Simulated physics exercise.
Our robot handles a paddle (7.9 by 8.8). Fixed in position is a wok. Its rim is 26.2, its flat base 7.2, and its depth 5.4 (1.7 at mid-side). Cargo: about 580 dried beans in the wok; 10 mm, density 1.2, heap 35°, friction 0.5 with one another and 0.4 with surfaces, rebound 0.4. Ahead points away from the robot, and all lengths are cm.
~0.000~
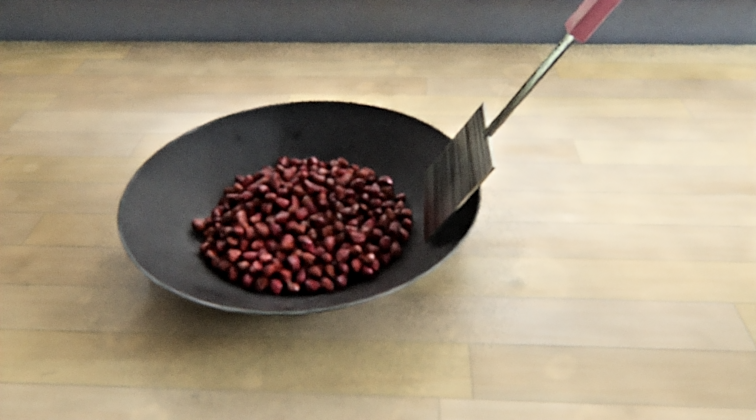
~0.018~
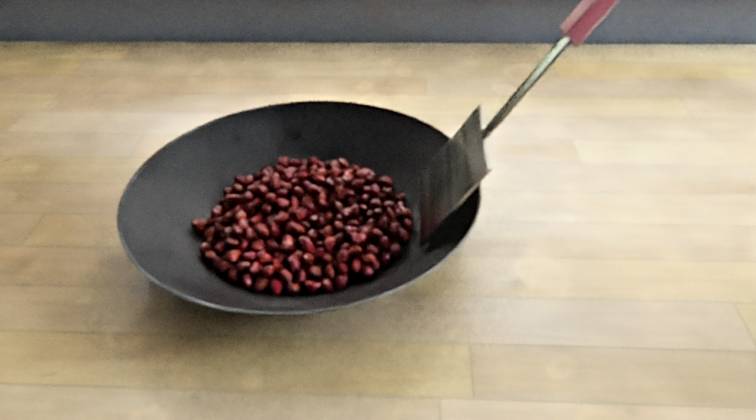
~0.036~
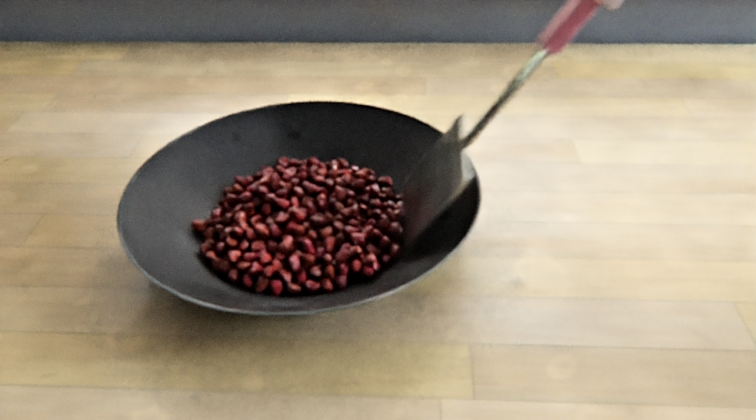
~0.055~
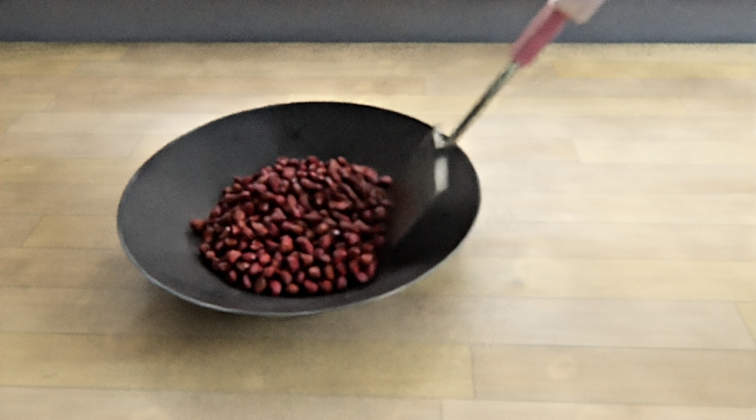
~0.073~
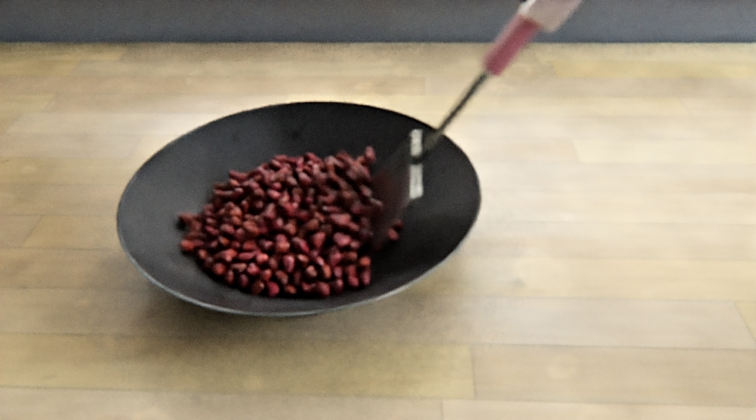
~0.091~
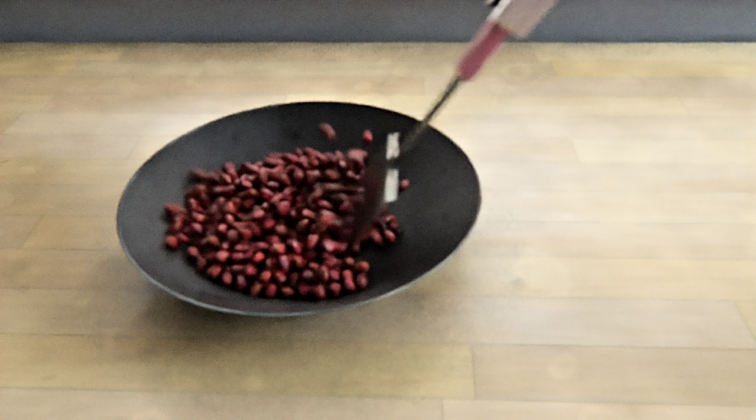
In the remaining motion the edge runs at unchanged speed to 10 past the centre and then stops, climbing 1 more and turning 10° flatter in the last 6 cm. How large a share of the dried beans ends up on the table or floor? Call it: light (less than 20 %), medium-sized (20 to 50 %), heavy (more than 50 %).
It comes out heavy.
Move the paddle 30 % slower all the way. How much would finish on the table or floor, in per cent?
Approx. 55 per cent.
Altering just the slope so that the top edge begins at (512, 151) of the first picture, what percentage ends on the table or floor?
Around 60 percent ends up on the table or floor.
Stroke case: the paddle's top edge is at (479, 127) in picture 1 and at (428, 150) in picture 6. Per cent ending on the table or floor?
Roughly 45 percent ends up there.
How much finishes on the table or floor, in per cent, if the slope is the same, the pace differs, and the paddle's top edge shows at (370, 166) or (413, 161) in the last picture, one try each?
Respectively, around 60 and 55 per cent.
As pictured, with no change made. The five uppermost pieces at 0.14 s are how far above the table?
Roughly 9 cm above the table.
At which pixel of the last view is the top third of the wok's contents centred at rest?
You'll find it at about (234, 205).
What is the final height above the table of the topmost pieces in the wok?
Near 4.0 centimetres high.
After 0.14 s, sloping 57°, highest piece 12 above the table; 576 in the wok, 2 on the blade or in flight.
After 0.18 s, sloping 54°, highest piece 14 above the table; 557 in the wok, 21 on the blade or in flight.
After 0.40 s, sloping 47°, highest piece 8 above the table; 272 on the table or floor, 247 in the wok, 59 on the blade or in flight.
After 1.45 s, sloping 47°, highest piece 4 above the table; 331 on the table or floor, 247 in the wok.
In the end, 331 on the table or floor, 247 in the wok. That is 57 % on the table or floor.
